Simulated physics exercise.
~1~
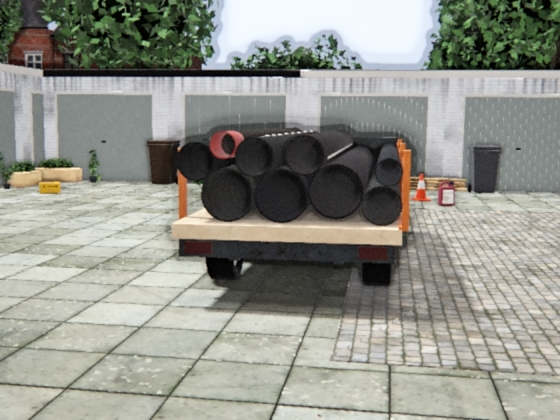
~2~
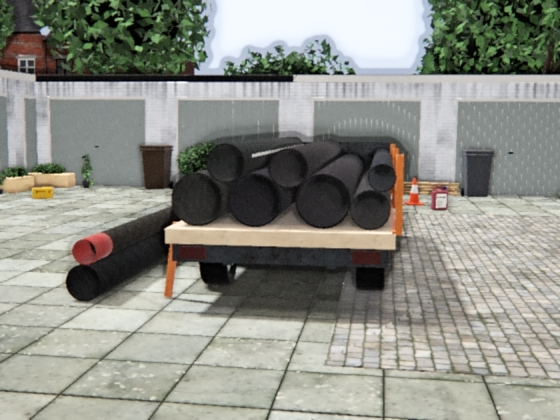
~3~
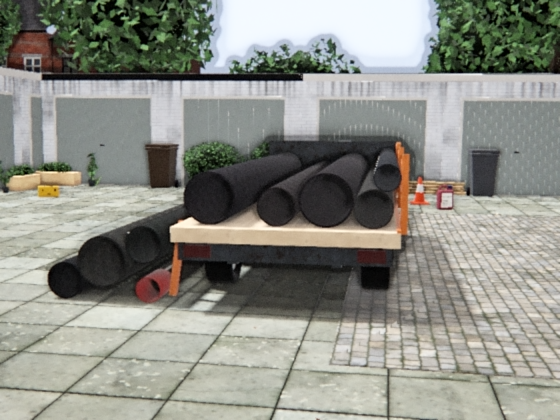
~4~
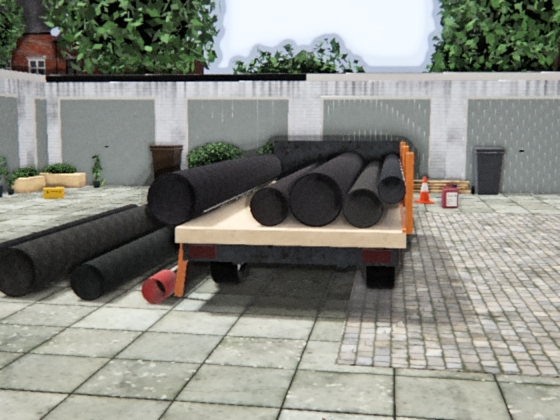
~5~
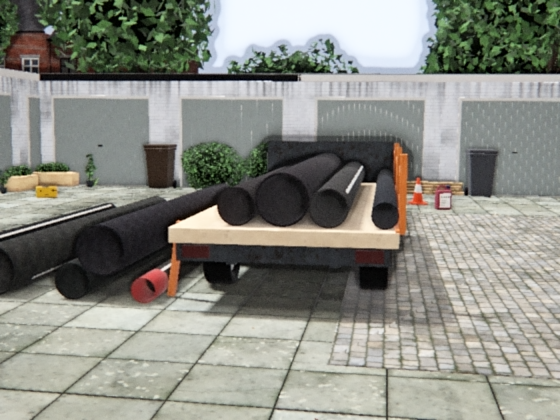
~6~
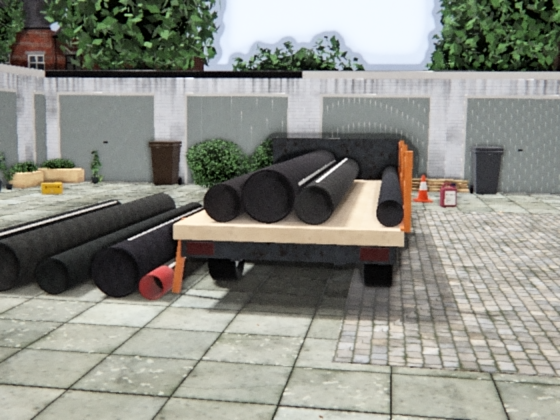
A parked trailer's left posts drop and several pipes, one red, roll off onto the ground.
